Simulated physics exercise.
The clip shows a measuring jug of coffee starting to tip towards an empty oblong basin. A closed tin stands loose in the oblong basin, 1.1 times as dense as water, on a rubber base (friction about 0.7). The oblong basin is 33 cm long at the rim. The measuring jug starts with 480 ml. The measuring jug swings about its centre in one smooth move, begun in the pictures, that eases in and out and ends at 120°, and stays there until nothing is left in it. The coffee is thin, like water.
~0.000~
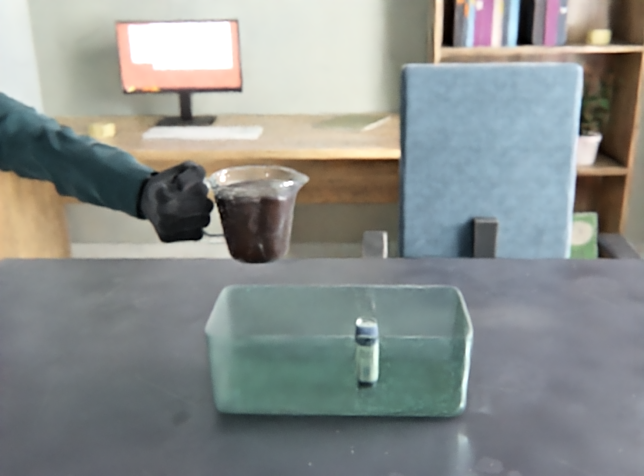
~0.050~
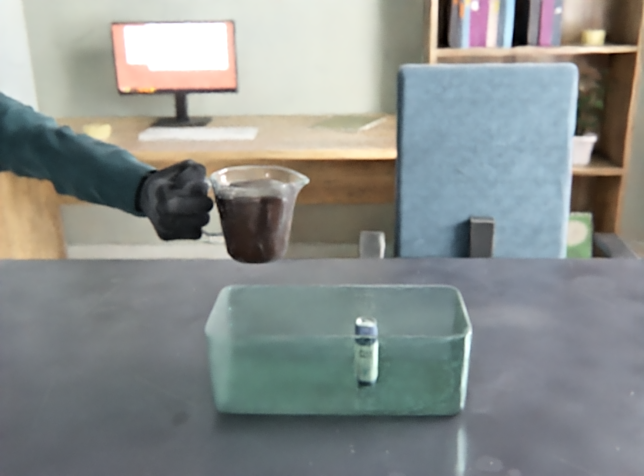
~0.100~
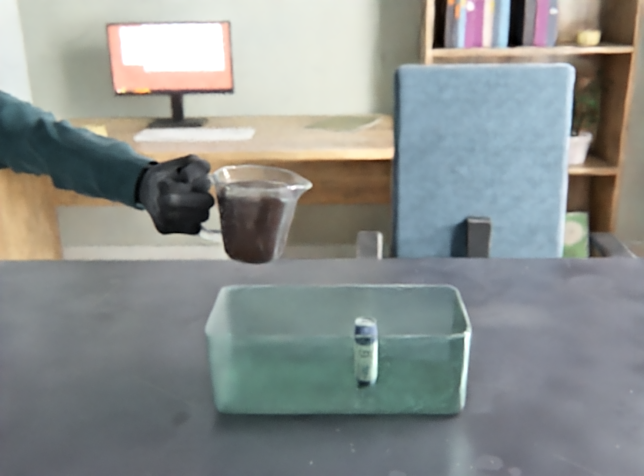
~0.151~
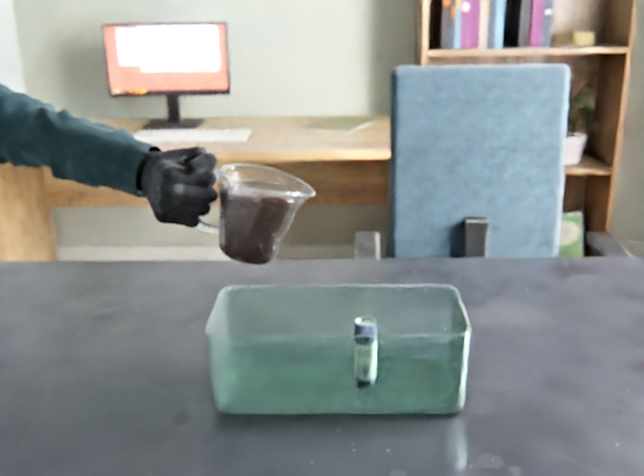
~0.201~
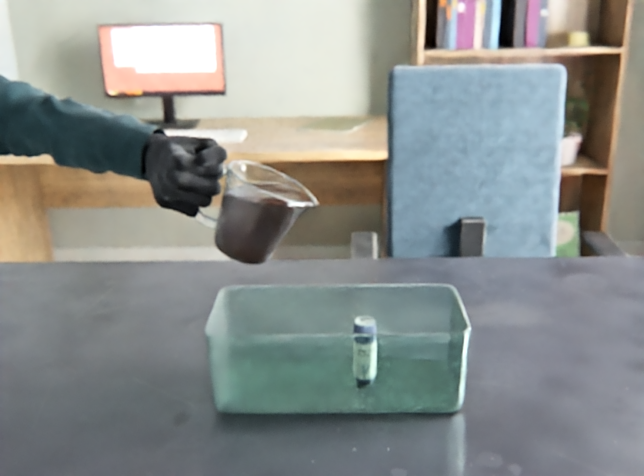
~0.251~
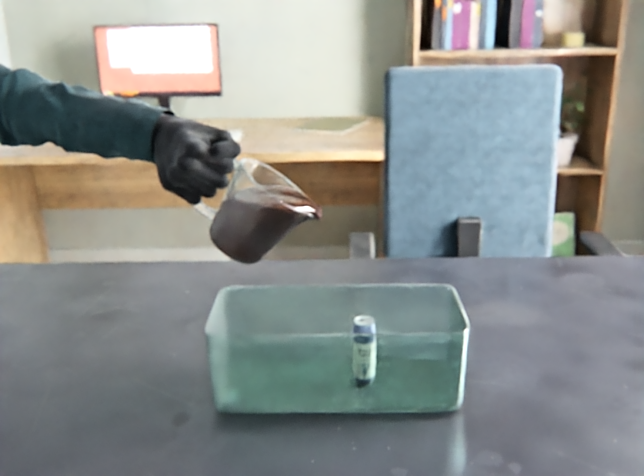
In a home office, a black-gloved hand tilting a glass jug of dark liquid rightward above a clear basin holding a small container.
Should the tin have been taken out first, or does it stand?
The tin falls.
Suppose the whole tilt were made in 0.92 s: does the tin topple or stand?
Then it goes over.
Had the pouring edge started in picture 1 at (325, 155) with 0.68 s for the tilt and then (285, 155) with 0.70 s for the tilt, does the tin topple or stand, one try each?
First it topples; then it falls.
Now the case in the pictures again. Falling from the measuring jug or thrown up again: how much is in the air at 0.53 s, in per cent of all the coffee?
About 28 per cent.
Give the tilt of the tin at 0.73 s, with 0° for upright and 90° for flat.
Near 30° from upright.
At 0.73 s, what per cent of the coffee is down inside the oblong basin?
About 96 per cent.
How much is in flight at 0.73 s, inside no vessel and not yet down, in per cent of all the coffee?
About 2 per cent.
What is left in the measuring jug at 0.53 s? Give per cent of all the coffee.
About 30 per cent.
After 0.53 s the tilt is 107° and 31 per cent is still to pour; the tin stands where it began.
After 0.73 s the tilt is 120° and 1 per cent is still to pour; the tin leans 28°.
After 0.94 s the tilt is 120° and 0 per cent is still to pour; the tin lies on its side.
After 1.17 s the tilt is 120° and 0 per cent is still to pour; the tin lies on its side.
In the end the tin lies on its side.
